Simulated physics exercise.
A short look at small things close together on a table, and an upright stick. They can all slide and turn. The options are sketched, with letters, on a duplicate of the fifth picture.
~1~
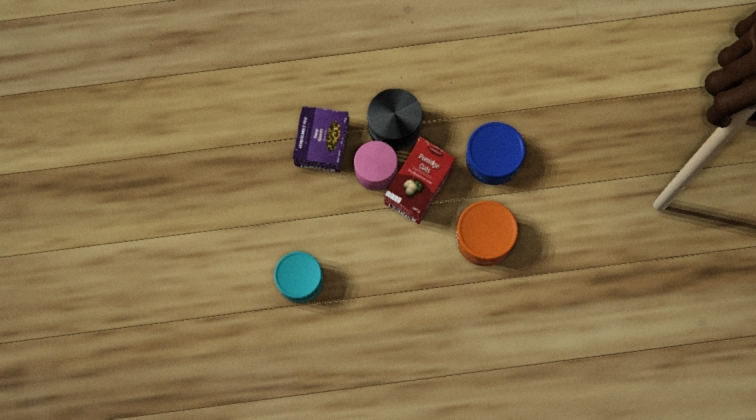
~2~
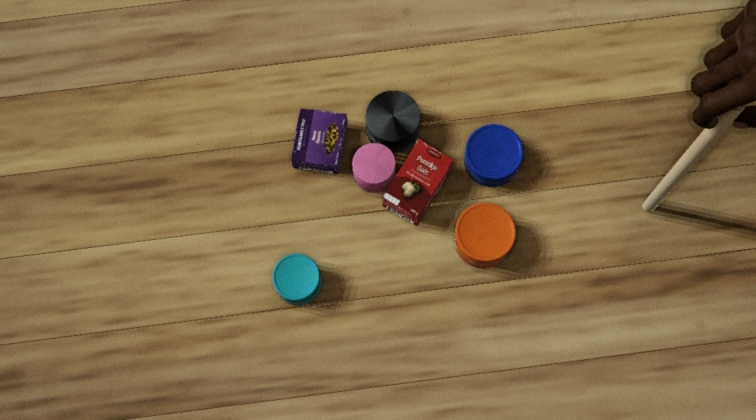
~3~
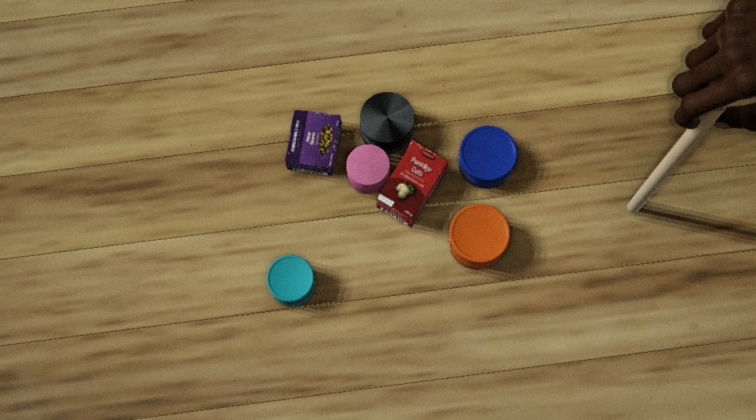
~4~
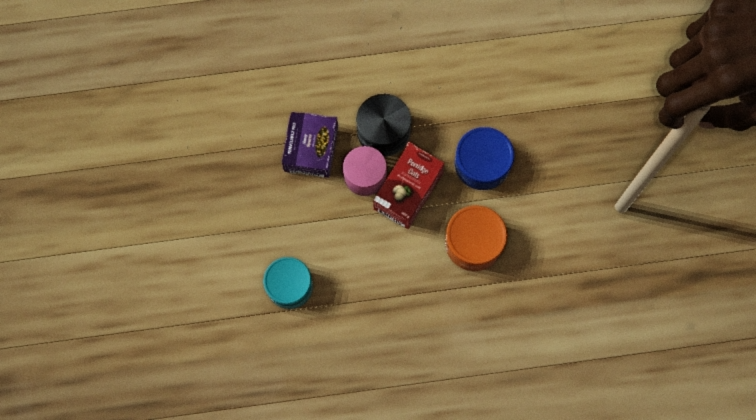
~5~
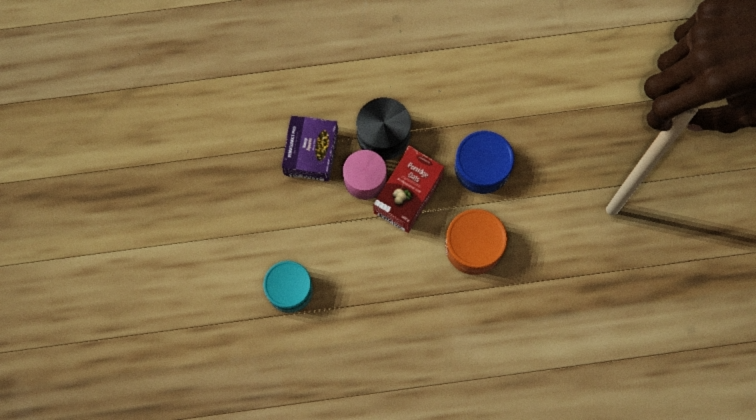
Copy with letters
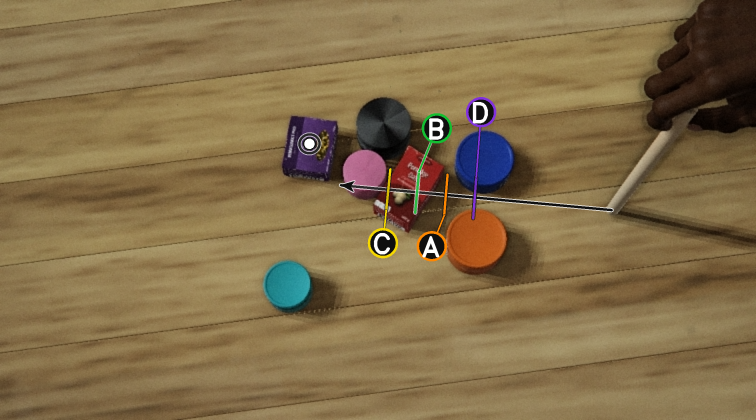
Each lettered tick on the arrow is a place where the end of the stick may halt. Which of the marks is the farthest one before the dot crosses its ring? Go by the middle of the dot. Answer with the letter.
As far as tick B.
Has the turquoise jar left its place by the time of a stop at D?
No.
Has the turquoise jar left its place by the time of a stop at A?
By then, no.
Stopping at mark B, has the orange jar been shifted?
By then, no.
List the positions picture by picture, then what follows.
In the first picture, pink tin (376, 166); blue tub (495, 154); purple packet (322, 139).
In the second picture, purple packet (320, 141); orange jar (484, 236).
In the third picture, red packet (412, 185); black tin (387, 123).
In the fourth picture, turquoise jar (288, 283); pink tin (365, 172).
In the fifth picture, blue tub (484, 163); purple packet (311, 148); orange jar (475, 243).
On the marked copy, A at (446, 195); B at (417, 192); C at (389, 190); D at (475, 197); the arrow from (612, 210) to (341, 185); the white dot at (310, 144).
With B. Early on, foot of the stick (541, 204).
Further on, foot of the stick (471, 198).
At the end, foot of the stick (417, 193); red packet (387, 191); pink tin (348, 173); the dot is still in its ring.
As for the rest, A keeps the dot in but is short; C shifts the dotted thing to (293, 145); D keeps the dot in but is short.
